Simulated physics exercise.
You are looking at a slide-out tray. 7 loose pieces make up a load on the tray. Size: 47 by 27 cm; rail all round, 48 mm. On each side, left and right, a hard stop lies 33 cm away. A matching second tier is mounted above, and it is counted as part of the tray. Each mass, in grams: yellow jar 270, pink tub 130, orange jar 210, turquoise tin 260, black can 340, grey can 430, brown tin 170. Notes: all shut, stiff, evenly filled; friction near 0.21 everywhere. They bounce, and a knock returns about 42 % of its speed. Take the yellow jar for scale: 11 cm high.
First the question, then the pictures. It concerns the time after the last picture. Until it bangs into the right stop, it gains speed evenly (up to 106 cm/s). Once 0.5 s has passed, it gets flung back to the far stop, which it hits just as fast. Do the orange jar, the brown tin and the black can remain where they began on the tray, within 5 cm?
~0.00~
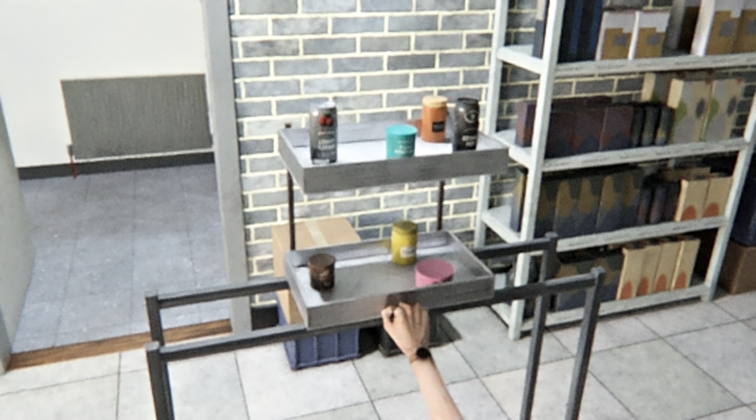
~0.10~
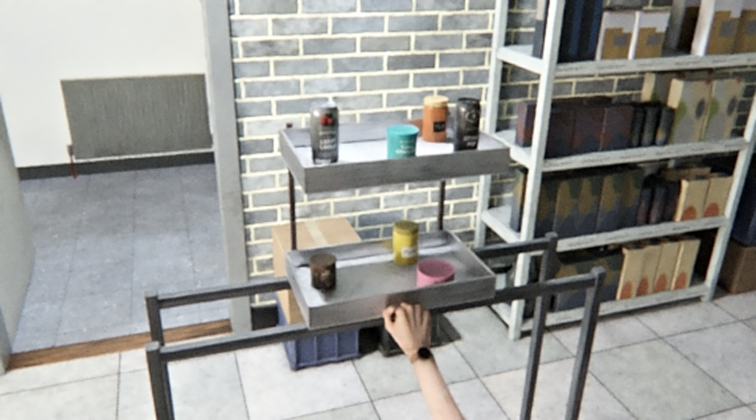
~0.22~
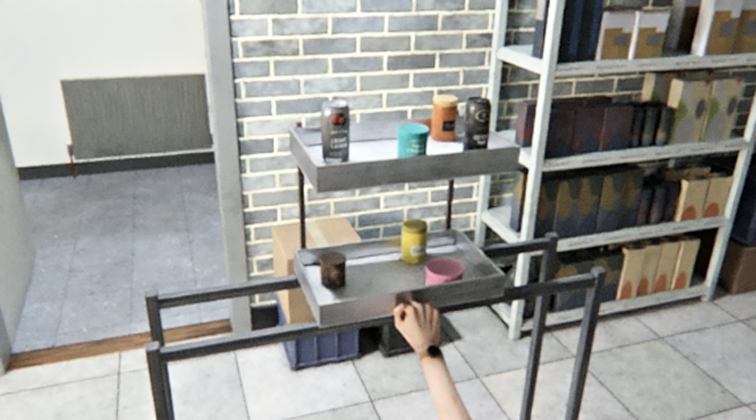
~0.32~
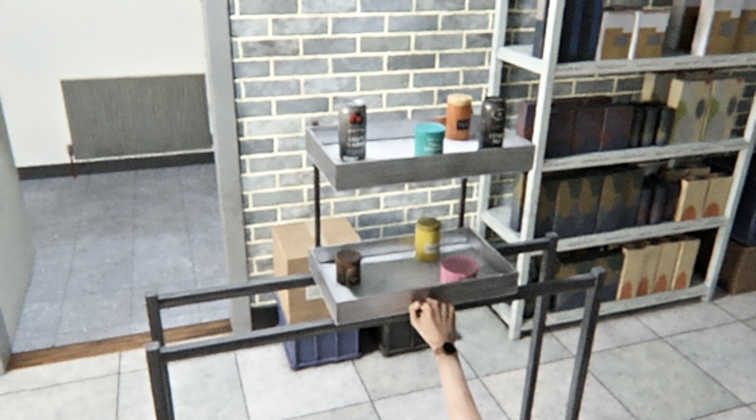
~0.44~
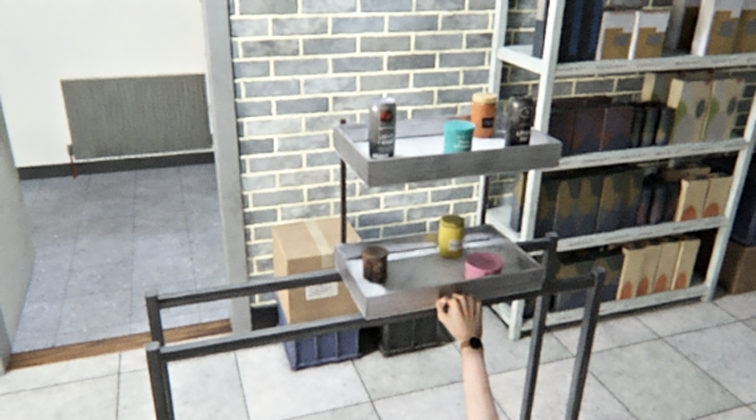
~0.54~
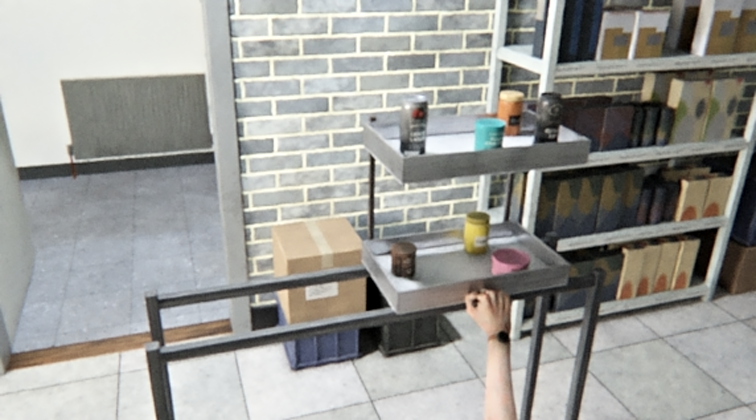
The orange jar does not; the brown tin does; the black can does not.
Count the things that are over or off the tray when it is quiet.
All told, 0.
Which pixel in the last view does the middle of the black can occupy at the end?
It comes to rest near (226, 148).
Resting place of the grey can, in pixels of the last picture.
Its centre ends close to (173, 146) in the last view.
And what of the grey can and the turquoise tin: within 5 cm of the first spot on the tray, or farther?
The grey can stays put; the turquoise tin ends elsewhere.
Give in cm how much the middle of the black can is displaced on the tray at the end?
Roughly 22 centimetres.
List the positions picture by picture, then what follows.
In the first picture, tray midway; orange jar (434, 119); brown tin (322, 273); black can (466, 131).
In the second picture, tray midway; turquoise tin (402, 151); grey can (325, 134).
In the third picture, tray moved 3 cm right; yellow jar (414, 242); pink tub (445, 276).
In the fourth picture, tray moved 7 cm right; turquoise tin (429, 148); grey can (353, 132).
In the fifth picture, tray moved 14 cm right; yellow jar (452, 236); pink tub (484, 270).
In the sixth picture, tray moved 22 cm right; orange jar (510, 114); brown tin (403, 261); black can (548, 124).
By 0.84 s, tray moved 33 cm right; brown tin 16 cm from its spot near (493, 247); black can tilted 9° near (597, 118); turquoise tin tilted 3°.
By 2.44 s, tray moved 33 cm left; brown tin 21 cm from its spot near (277, 280); orange jar 4 cm from its spot near (292, 130); black can 2 cm from its spot near (324, 140).
By 2.64 s, tray moved 33 cm left; black can 15 cm from its spot near (258, 146); orange jar 19 cm from its spot near (231, 135); brown tin 7 cm from its spot near (217, 288).
When it is over (3.2 s), not toppled but over 5 cm from the start, yellow jar, pink tub, orange jar, turquoise tin and black can; the other 2 within 5 cm of the start. End places, in pixels of the last picture, orange jar near (202, 137), brown tin near (188, 293).
